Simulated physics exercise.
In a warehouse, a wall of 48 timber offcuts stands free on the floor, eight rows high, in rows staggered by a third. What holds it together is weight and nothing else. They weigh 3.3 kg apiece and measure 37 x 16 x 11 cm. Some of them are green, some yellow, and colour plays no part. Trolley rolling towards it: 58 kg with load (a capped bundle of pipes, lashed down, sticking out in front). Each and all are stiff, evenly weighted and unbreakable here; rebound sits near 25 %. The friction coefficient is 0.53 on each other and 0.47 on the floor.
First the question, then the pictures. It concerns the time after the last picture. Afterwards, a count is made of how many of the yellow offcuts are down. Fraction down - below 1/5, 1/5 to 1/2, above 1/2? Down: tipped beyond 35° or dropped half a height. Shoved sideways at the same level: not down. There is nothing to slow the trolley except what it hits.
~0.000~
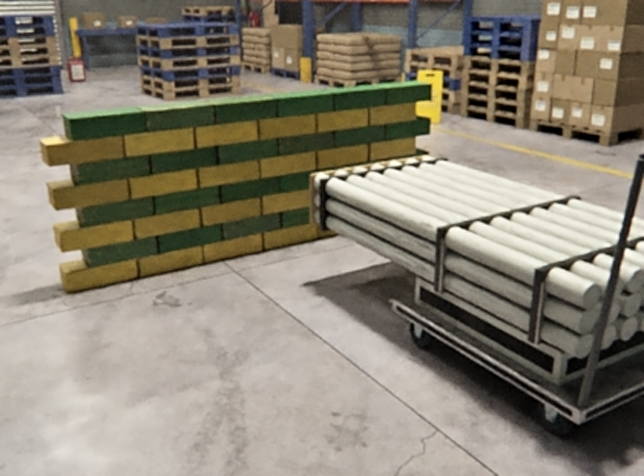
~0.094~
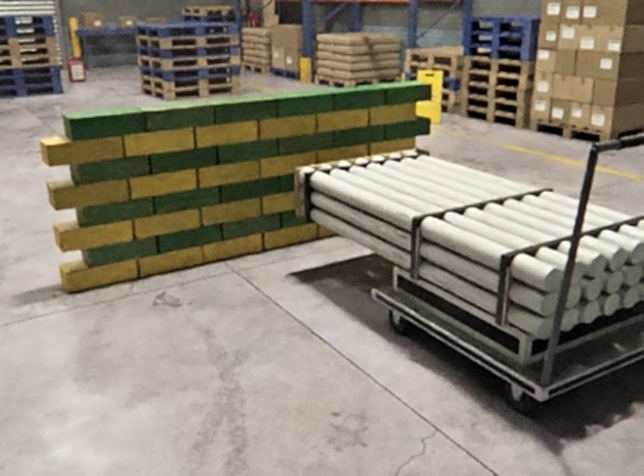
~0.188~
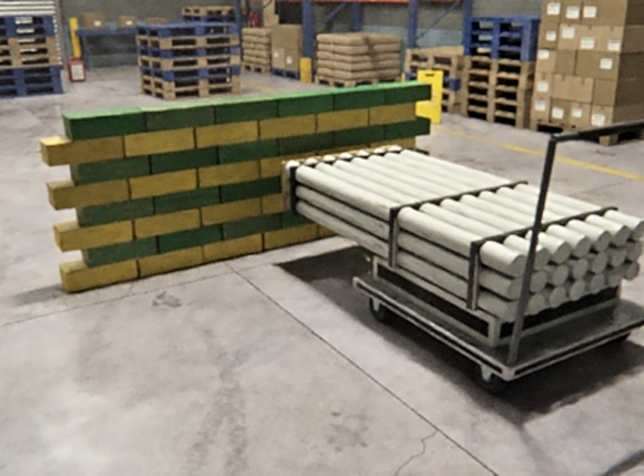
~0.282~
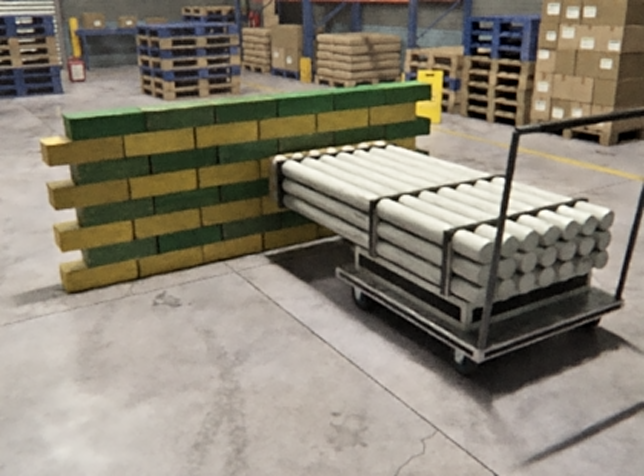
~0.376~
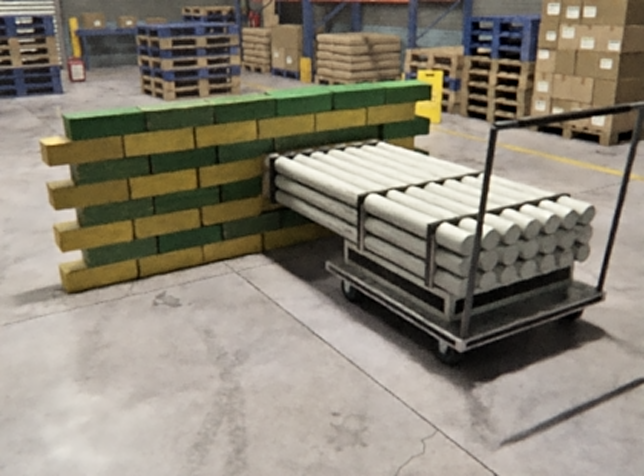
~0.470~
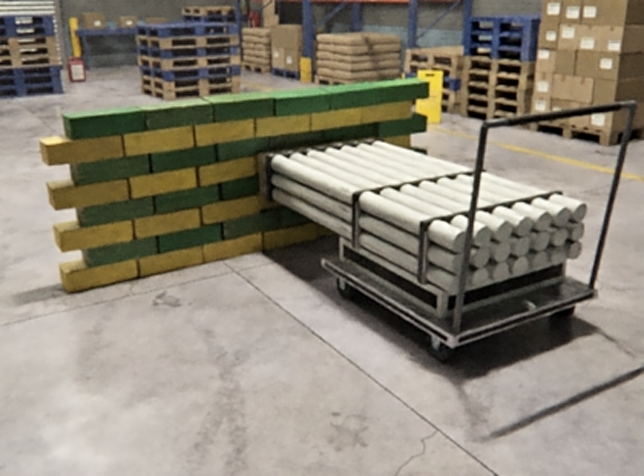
Above 1/2.
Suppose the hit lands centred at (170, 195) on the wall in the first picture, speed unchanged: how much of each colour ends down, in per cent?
Then yellow ends 50 per cent down and green 60 per cent.
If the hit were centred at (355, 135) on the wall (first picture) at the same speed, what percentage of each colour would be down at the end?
That hit would leave yellow at 40 and green at 50 per cent down.
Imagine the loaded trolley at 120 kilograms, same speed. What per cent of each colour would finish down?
Down at the end: Yellow 60 per cent, green 80 per cent.
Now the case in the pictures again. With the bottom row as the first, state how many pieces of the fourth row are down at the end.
Count down in that row: 5.
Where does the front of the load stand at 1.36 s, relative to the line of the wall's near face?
About 10 cm past it.
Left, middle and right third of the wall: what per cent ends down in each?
The thirds come out at 50 on the left, 90 in the middle and 100 on the right, in per cent.
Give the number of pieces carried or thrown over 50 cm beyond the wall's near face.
I'd say close to 26 of them.
After 1.00 s, load 12 cm past the wall's line, stopped; 3 of the 24 yellow offcuts down (7 of 48 in all colours); top yellow offcut 23° from how it stood, 48 mm lower; top green offcut 23° from how it stood, 53 mm lower.
After 1.36 s, load 12 cm past the wall's line, stopped; 17 of the 24 yellow offcuts down (38 of 48 in all colours); top yellow offcut 66° from how it stood, 54 cm lower; top green offcut 65° from how it stood, 59 cm lower.
In the end (2.7 s), load 12 cm past the wall's line, stopped; 17 of the 24 yellow offcuts down (38 of 48 in all colours); top yellow offcut on its side; top green offcut on its side. That is 71 per cent. From the last view, middles, top yellow offcut near (194, 190), top green offcut near (169, 171).
